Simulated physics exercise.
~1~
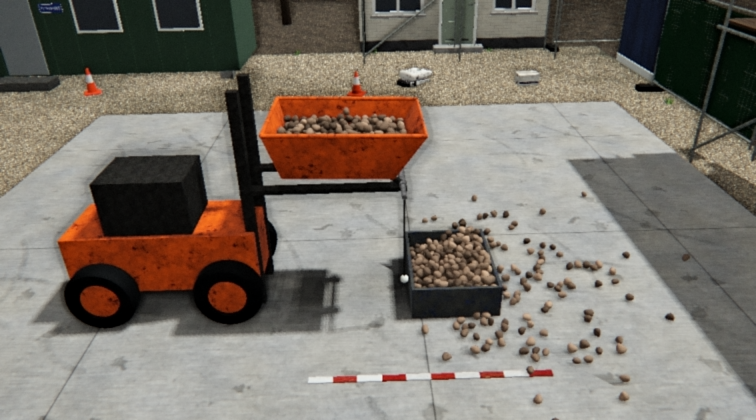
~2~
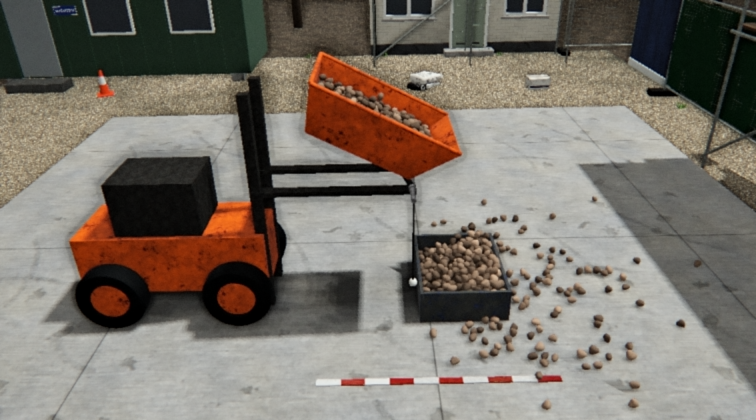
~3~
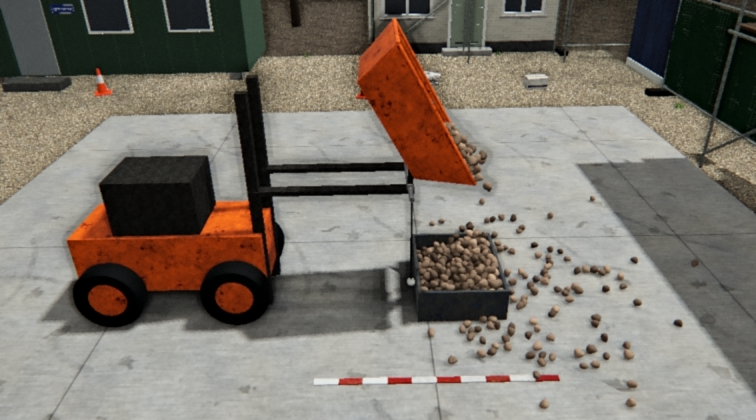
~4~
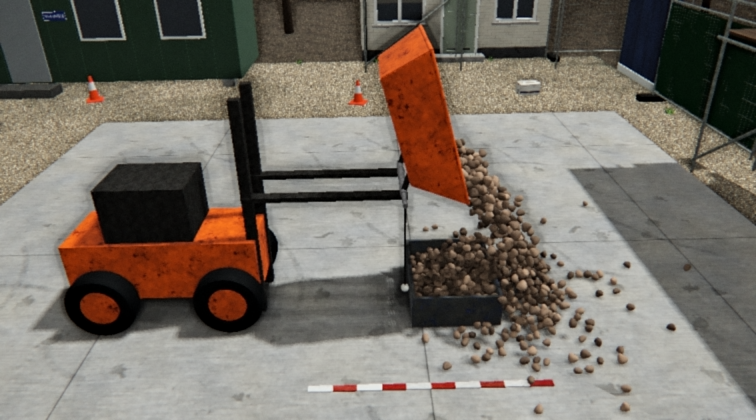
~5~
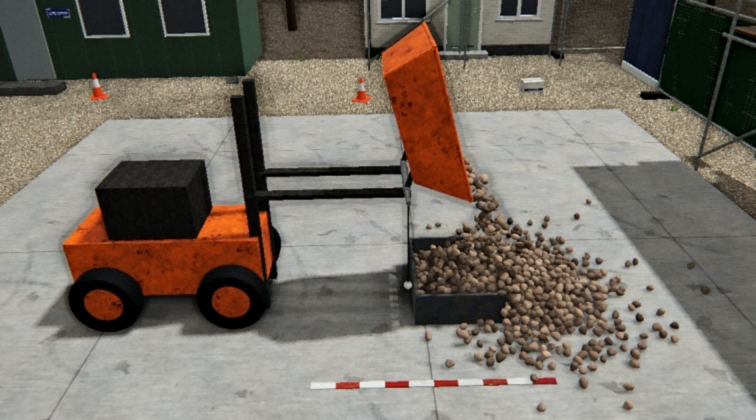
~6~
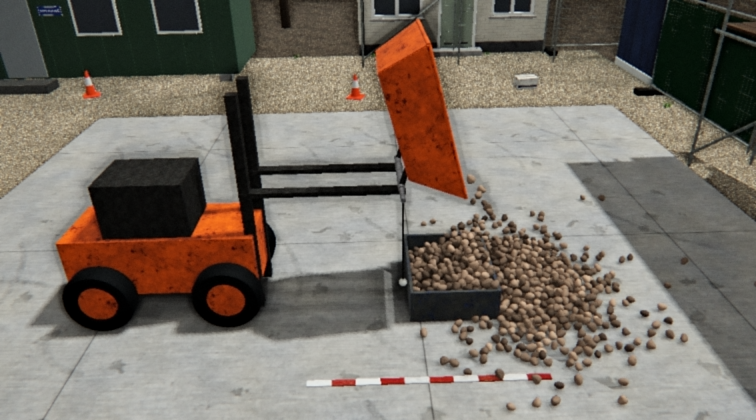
An orange forklift with a black block on its back stands at the left of a concrete yard, seen from above in a slightly swaying view, holding up an orange skip of brown stones. Below the skip sits a dark grey bin already heaped with similar stones, more lying scattered to its right, behind a red and white striped bar. The skip tips steeply to the right, and a few stones reach its lip. Then the load pours down over the bin and spills past its right side. The skip stays tilted, nearly emptied, above a full bin and a broad pile spread beside it.
